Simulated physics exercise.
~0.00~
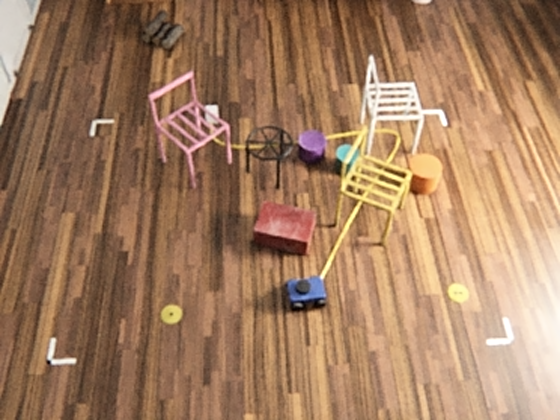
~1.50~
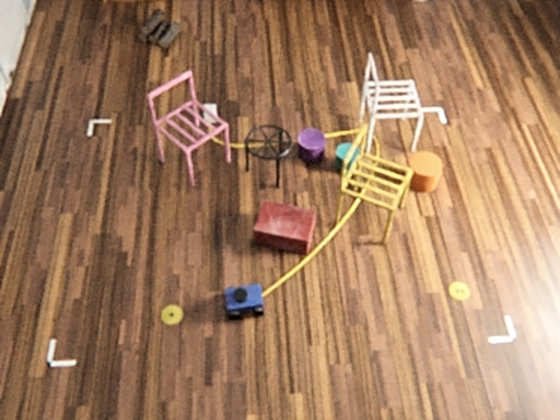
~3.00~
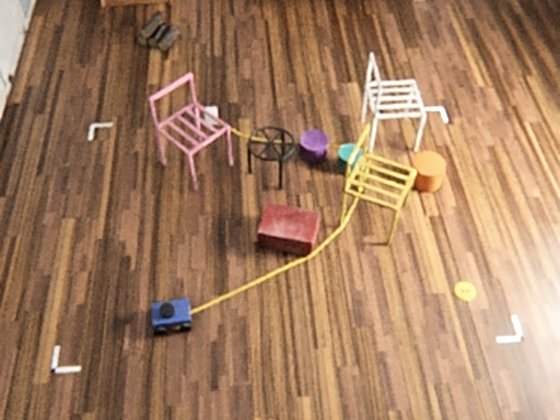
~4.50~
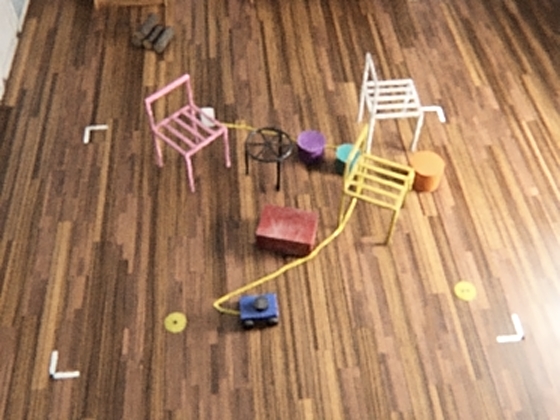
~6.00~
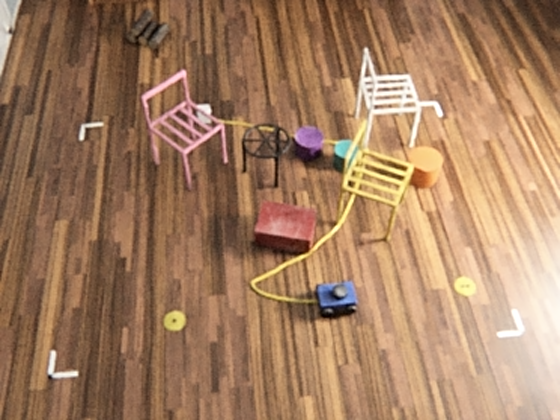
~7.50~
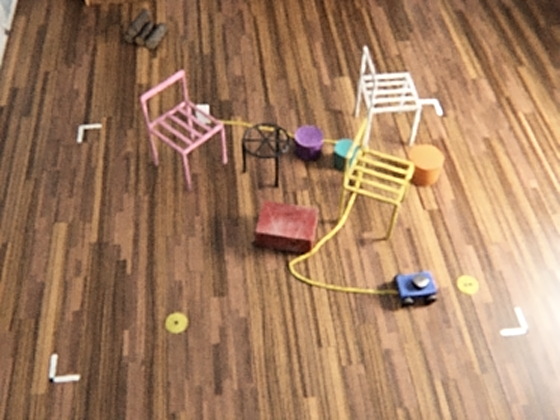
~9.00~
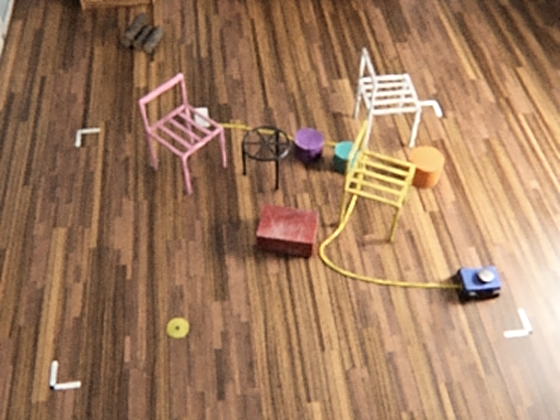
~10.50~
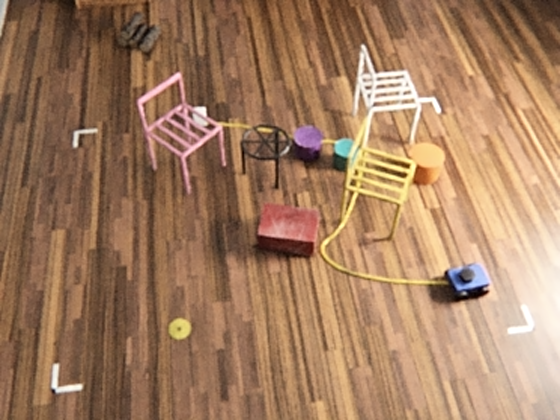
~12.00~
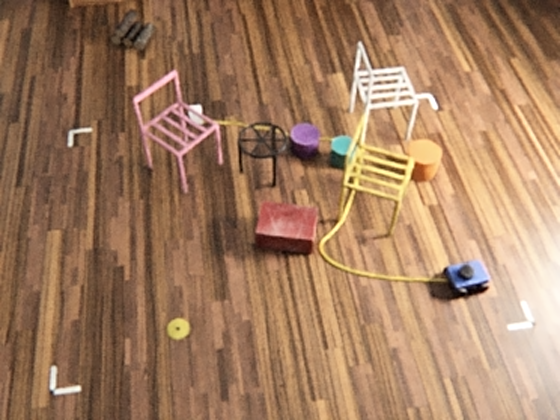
At first, a small blue cart sits in front of a red crate on a wooden floor, trailing a yellow lead that runs back among pink, yellow and white chairs, a black stool and some coloured tubs. The cart moves left, drawing the lead out past the crate until it covers the left yellow mark. It then turns back and travels right, the lead bending into a loop behind it. Passing below the crate, it crosses to the right yellow mark and covers it. There it stops, the lead curving loosely behind and the furniture still standing.
